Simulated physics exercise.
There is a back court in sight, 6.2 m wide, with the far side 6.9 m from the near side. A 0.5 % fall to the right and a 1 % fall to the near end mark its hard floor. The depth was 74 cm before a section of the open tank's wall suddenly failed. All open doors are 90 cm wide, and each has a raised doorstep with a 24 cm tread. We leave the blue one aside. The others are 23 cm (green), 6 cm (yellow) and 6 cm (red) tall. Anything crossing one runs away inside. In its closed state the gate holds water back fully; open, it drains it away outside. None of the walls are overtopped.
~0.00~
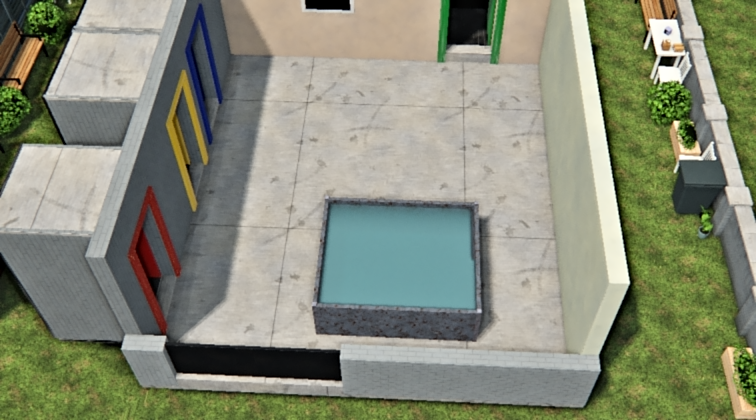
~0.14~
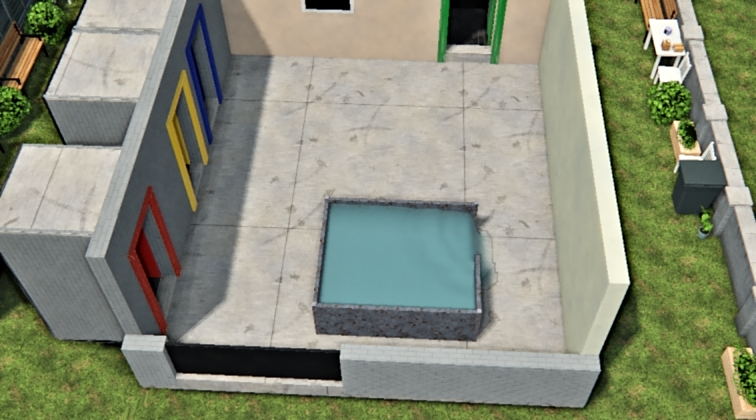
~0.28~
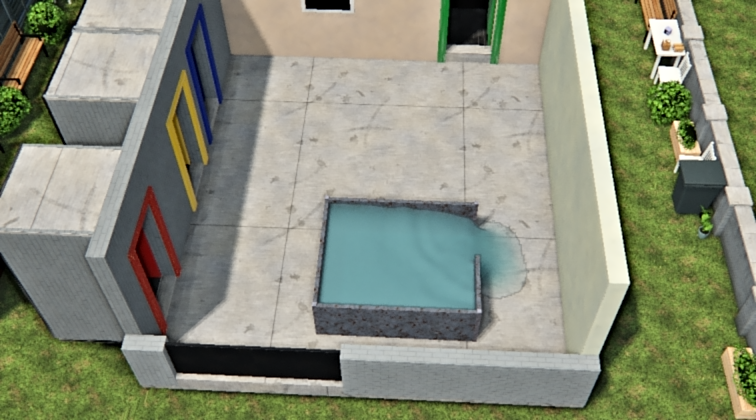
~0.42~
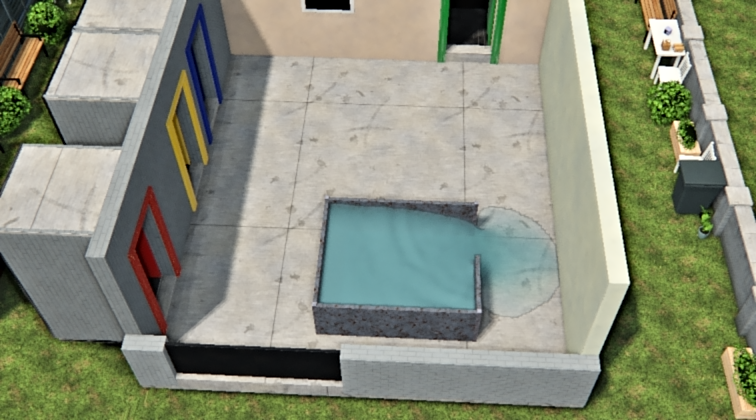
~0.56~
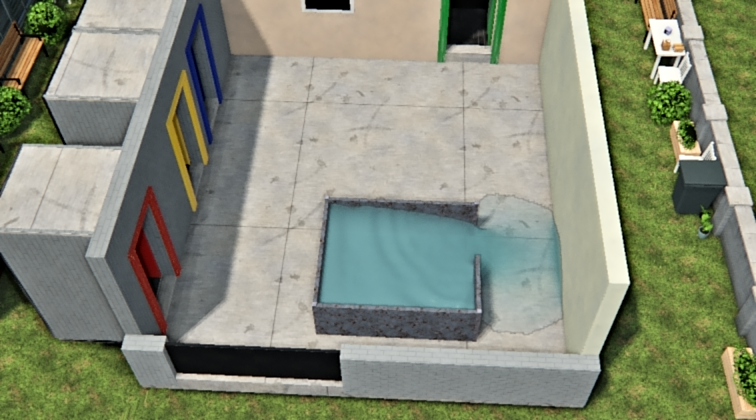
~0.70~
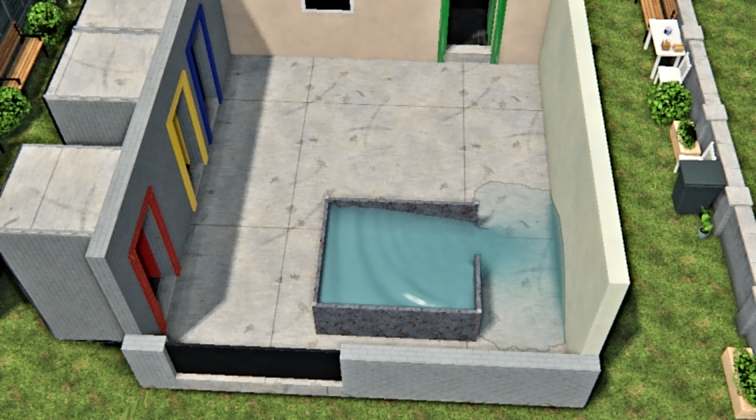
Water poured through a gap in the right side of an open stone tank, spreading in a thin sheet across the courtyard's paved floor to the pale wall on the right while ripples crossed the tank.
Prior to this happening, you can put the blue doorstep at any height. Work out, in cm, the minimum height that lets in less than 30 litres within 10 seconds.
I would say 6.5 cm.
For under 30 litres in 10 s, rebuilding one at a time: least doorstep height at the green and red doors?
You'd want about 14.0 centimetres at green and about 10.5 centimetres at red.
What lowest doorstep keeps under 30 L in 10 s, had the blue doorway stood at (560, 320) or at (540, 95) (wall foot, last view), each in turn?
Roughly 18 cm for the first and 11.0 cm for the second.
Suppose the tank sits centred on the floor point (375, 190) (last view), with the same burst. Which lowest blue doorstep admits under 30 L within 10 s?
9.0 cm or thereabouts.
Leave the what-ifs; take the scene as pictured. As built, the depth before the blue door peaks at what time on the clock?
Roughly at 9.0 s.
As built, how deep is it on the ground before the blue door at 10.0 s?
About 8.5 cm.
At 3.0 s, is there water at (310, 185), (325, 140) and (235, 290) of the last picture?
In the order asked: Untouched, untouched, untouched.
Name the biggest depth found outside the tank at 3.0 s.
36 cm.
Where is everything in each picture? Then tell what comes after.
The open tank at (399, 255) is whole and still, 74 cm deep; the blue door at (205, 82) is dry, in the first frame.
The front is at (492, 280), 0.3 m from the gap at (472, 249); 0.3 m2 of floor is wet, 74 cm left at the back, in the second frame.
The front is at (522, 275), 0.8 m from the gap at (472, 251); 0.9 m2 of floor is wet, 74 cm left at the back, in the third frame.
The gap is at (472, 251), the front 1.4 m out at (559, 273); the back of the open tank holds 74 cm, in the fourth frame.
Water pours out at (472, 251) and has run 1.5 m, to (553, 217); about 7 cm deep outside, 74 cm at the back, in the fifth frame.
Water pours out at (472, 251) and has run 1.7 m, to (551, 195); about 7 cm deep outside, 69 cm at the back; the blue door at (205, 82), 5.6 m from the gap, is still 5.4 m from the nearest water, in the sixth frame.
After 1.4 s water covers 15 % of the floor, deepest (52 cm) near (554, 261); it has not reached the blue door.
After 3.0 s water covers 40 % of the floor, deepest (36 cm) near (553, 381); it has not reached the blue door.
After 10.0 s water covers 100 % of the floor, deepest (15 cm) near (565, 382); 9 cm at the blue door, 0 litres in over its 16 cm doorstep.
At the blue door as built, the water arrived by 5.2 s and peaked near 11 cm at 9.0 s.
Run again over the same 10 s with other heights there, 44 litres in over 5.5 cm, 18 litres over 7.5 cm. The limit of 30 litres is kept from about 6.5 cm up.
